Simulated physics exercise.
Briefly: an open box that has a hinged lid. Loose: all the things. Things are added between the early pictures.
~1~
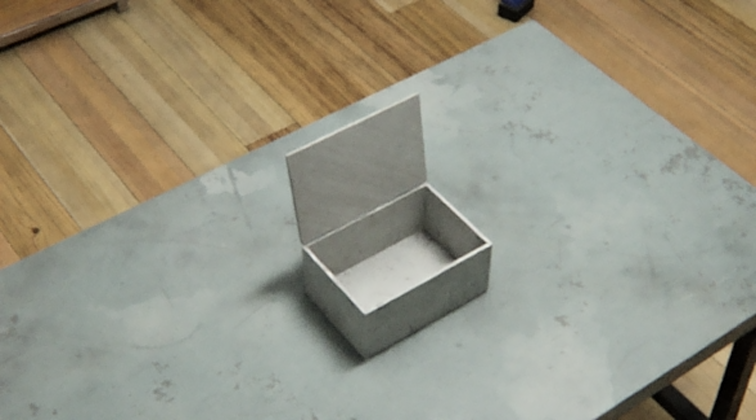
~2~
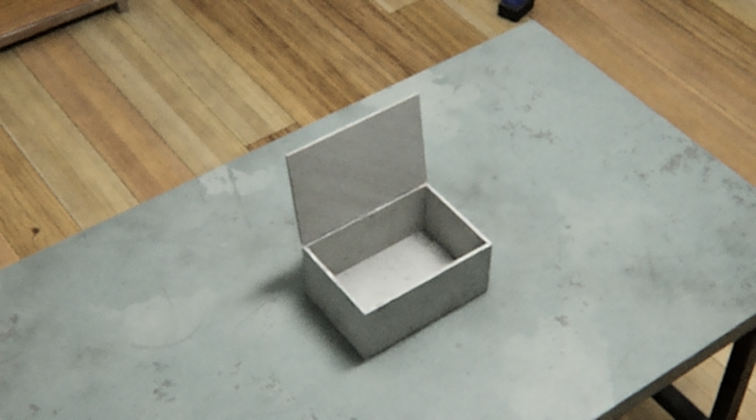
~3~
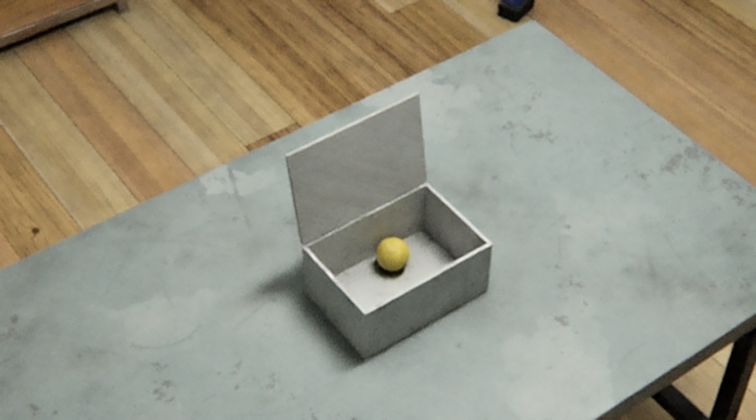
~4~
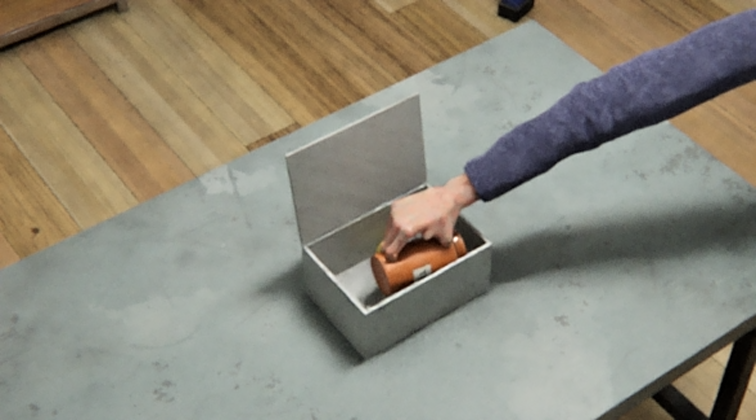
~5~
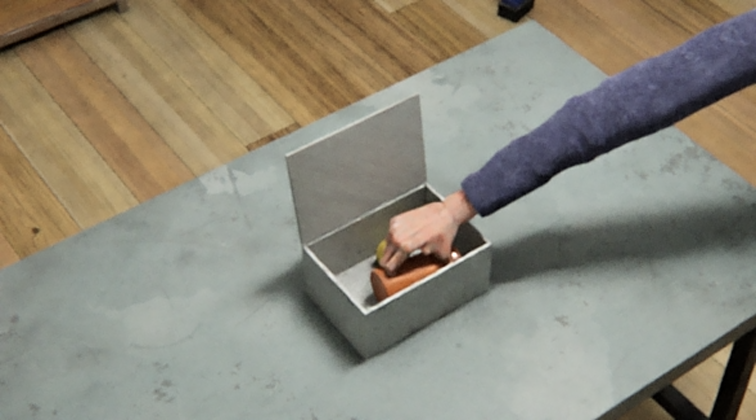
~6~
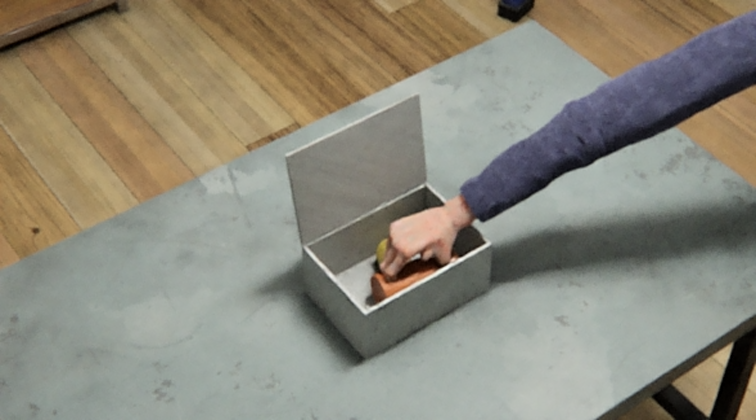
An empty gray box with its lid open sat on a table, then a yellow lemon appeared inside, and a hand in a blue sleeve lowered an orange jar in beside it.
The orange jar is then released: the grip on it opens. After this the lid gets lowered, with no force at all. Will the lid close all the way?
Most likely there will be no gap under the lid.
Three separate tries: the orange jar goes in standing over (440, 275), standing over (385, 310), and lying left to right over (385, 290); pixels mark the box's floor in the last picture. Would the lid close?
So: First open, second open, third shut tight.
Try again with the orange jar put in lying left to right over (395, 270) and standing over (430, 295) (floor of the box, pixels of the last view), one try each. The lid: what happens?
Try 1: Lid shut; try 2: Lid not shut.
Then, 1.20 s after the last picture, lid 86° above the rim.
Then, 1.60 s after the last picture, lid 52° above the rim.
Then, 1.80 s after the last picture, lid 24° above the rim.
Then, 1.90 s after the last picture, lid 8° above the rim.
At rest, lid shut; both in place. Seen from the same camera at the end, orange jar near (418, 281).
